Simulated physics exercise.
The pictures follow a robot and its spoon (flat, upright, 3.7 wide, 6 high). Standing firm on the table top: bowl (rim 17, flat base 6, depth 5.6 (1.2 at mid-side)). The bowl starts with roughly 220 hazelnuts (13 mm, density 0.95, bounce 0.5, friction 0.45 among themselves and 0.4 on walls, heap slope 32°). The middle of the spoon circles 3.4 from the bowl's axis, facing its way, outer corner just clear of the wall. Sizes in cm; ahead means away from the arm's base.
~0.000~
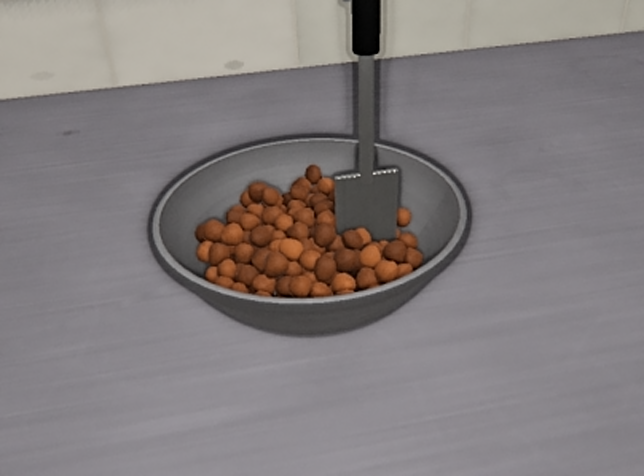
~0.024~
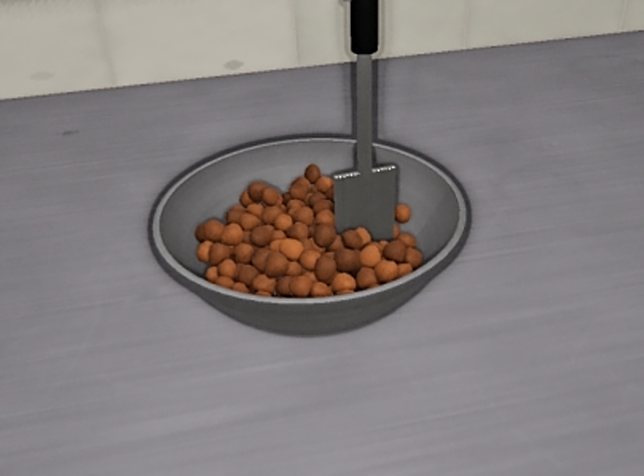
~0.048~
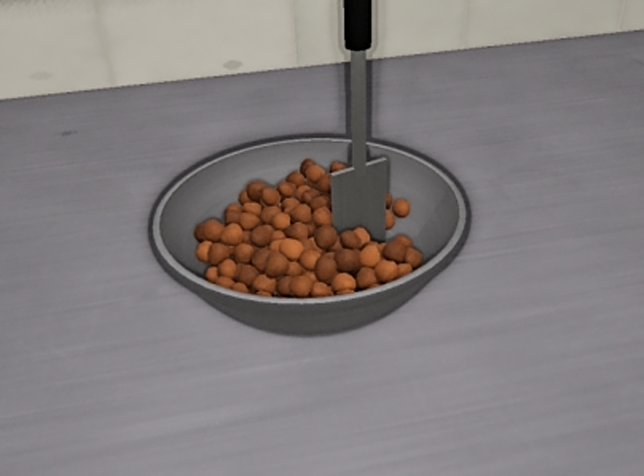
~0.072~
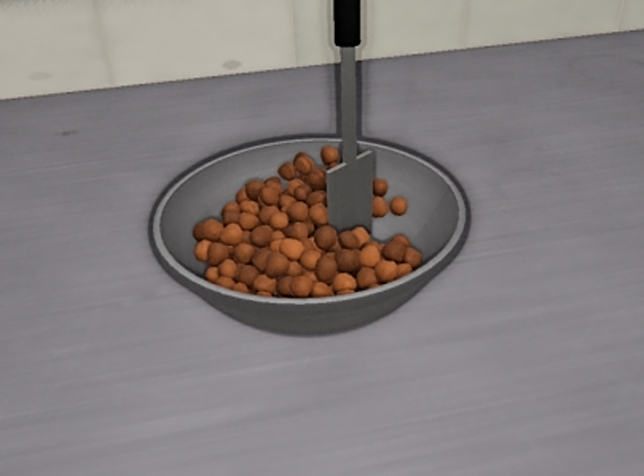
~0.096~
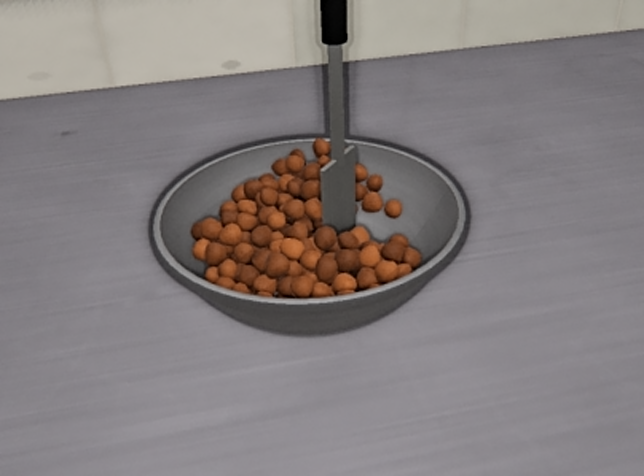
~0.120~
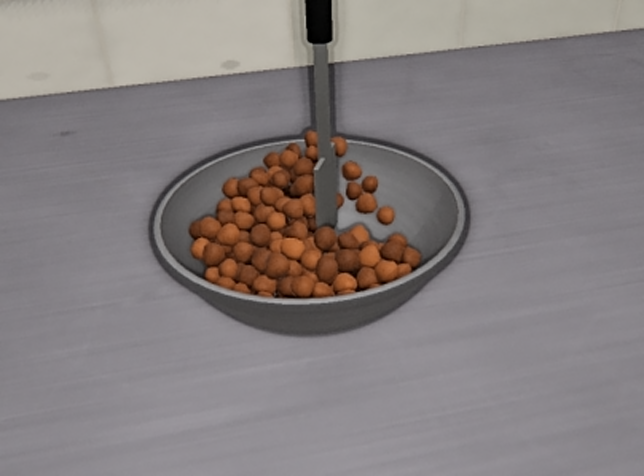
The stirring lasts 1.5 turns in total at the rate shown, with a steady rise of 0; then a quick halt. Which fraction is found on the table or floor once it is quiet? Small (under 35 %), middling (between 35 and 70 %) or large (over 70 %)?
On the table or floor the share is small, under 35 %.
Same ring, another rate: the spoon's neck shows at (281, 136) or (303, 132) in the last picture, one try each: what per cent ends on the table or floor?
About 45 and 35 per cent.
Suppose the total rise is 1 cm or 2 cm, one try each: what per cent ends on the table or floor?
Some 20 and 10 per cent.
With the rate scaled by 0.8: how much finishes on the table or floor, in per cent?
Some 15 per cent.
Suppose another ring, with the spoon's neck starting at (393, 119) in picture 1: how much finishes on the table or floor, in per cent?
Some 30 per cent.
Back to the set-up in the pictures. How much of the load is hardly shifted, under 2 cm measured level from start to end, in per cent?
About 5 per cent.
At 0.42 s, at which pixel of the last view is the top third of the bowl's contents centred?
At about (339, 265).
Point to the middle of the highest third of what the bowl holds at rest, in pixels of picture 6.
At about (263, 275).
After 0.42 s, 248° round, highest piece 9 above the table; 198 in the bowl, 11 on the table or floor, 8 in flight or on the tool.
After 0.73 s, 74° round, highest piece 7 above the table; 181 in the bowl, 33 on the table or floor, 3 in flight or on the tool.
After 1.08 s, 180° round, highest piece 6 above the table; 171 in the bowl, 45 on the table or floor, 1 in flight or on the tool.
After 1.78 s, 180° round, highest piece 6 above the table; 171 in the bowl, 46 on the table or floor.
At rest, 171 in the bowl, 46 on the table or floor. That is 21 % on the table or floor.
